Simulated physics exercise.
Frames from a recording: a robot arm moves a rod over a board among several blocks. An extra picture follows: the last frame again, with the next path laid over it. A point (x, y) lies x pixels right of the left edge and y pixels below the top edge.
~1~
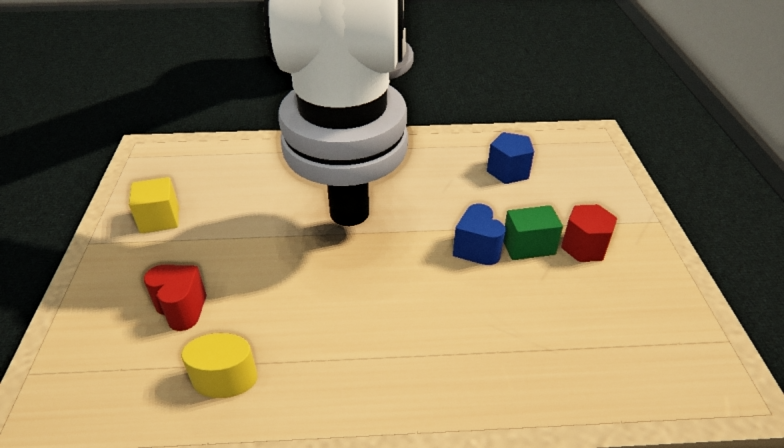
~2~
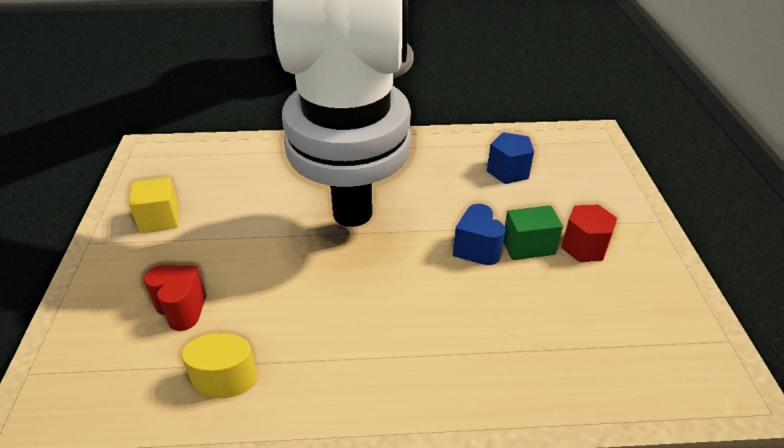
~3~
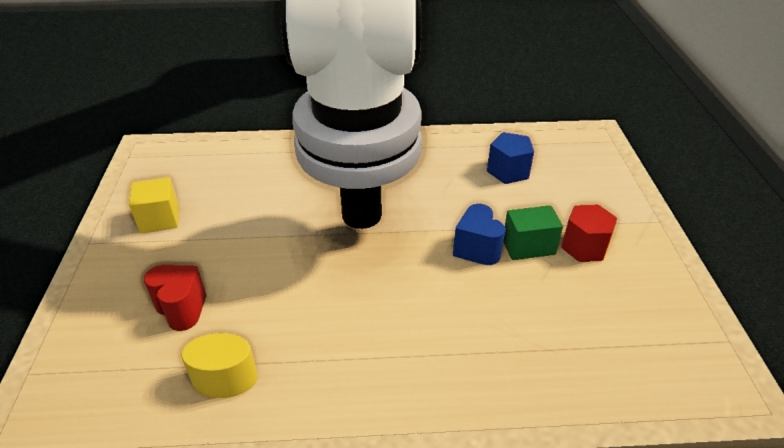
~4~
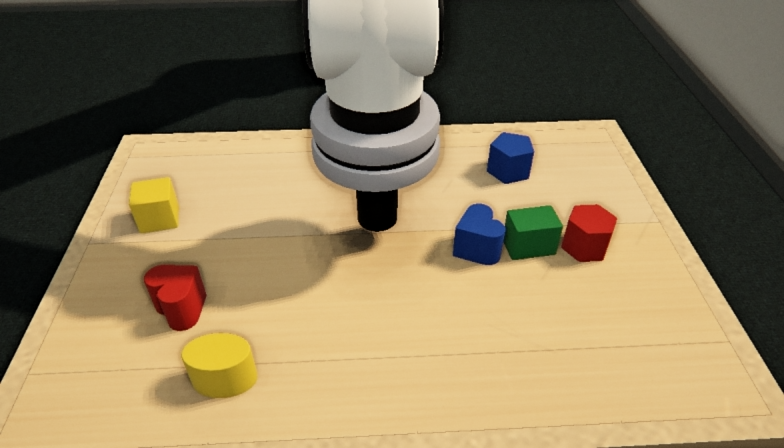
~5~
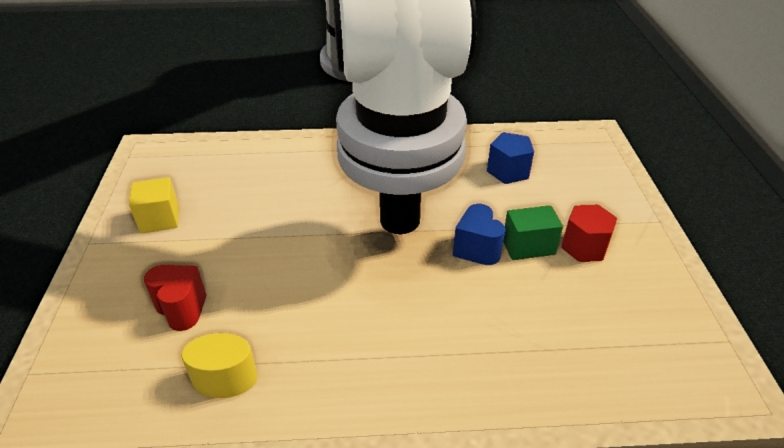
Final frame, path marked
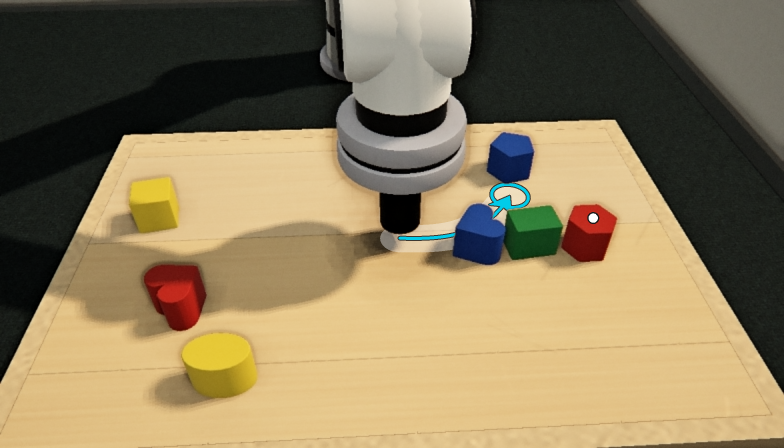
At first, a robot arm holds a black rod over a wooden board, between yellow and red blocks on the left and blue, green and red blocks on the right. The arm then slides the rod a short way rightward, nearer the blue heart block, while every block stays still.
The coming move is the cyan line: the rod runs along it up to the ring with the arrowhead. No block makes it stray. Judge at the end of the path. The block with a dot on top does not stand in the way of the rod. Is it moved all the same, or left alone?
It keeps its position.
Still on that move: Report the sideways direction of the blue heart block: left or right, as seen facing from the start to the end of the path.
Over to the right.
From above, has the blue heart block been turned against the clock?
No
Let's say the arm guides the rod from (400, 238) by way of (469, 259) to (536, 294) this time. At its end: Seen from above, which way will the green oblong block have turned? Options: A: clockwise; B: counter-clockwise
I choose B.
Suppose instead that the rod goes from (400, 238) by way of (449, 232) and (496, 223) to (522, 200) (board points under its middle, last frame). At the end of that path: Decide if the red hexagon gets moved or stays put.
That block remains where it is.
The drawn path runs from (400, 238) via (448, 236) and (488, 220), ending at (510, 196); the dot is on the red hexagon.
On the path given first. One third of the way, rod at (451, 219); blue heart block at (488, 221).
Two thirds of the way, rod at (491, 203); blue heart block at (502, 223), turned 25° clockwise; green oblong block at (545, 218).
At the end, rod at (513, 179); blue heart block at (502, 223), turned 25° clockwise; green oblong block at (545, 218); red hexagon not moved.
